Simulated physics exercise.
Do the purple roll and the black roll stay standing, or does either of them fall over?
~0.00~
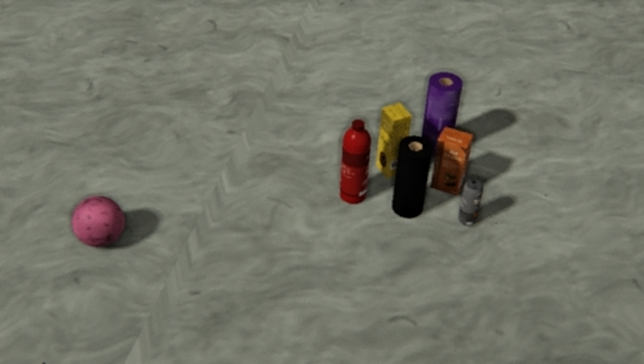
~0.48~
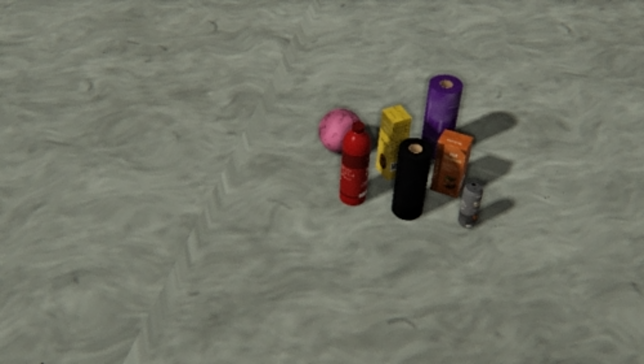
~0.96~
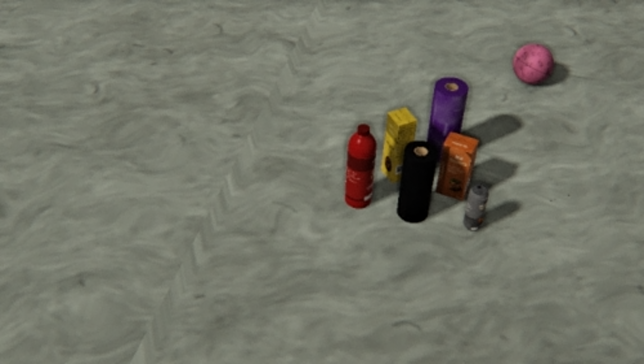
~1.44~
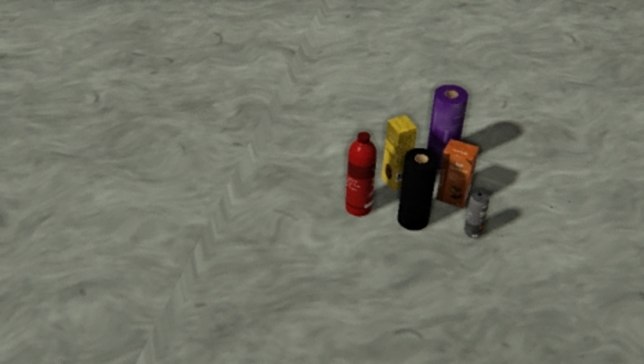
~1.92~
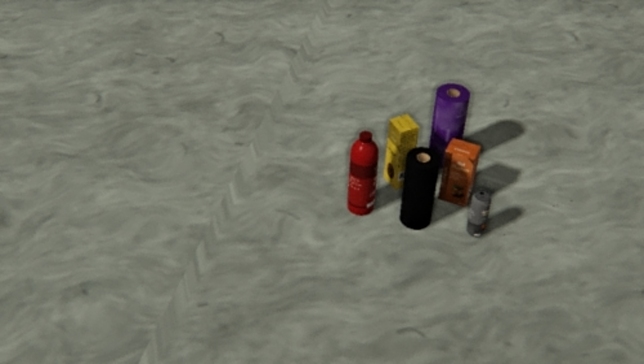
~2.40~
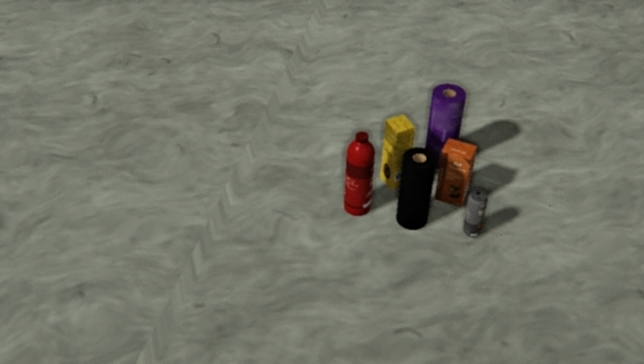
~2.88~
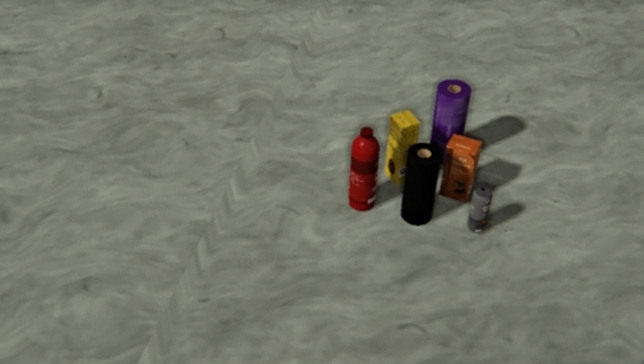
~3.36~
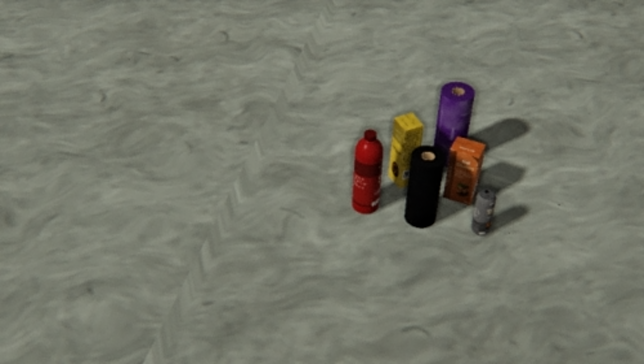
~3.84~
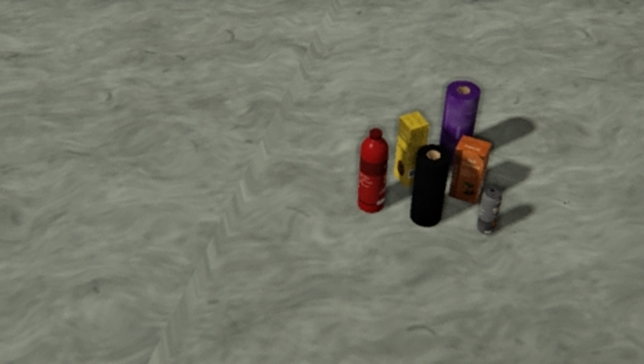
Both the purple roll and the black roll stay standing.
On a grey, streaky floor, a pink ball moved from the left toward a cluster of bottles, rolls, cartons and a can, passed behind the red bottle and went out of view at the upper right, leaving the whole group upright.
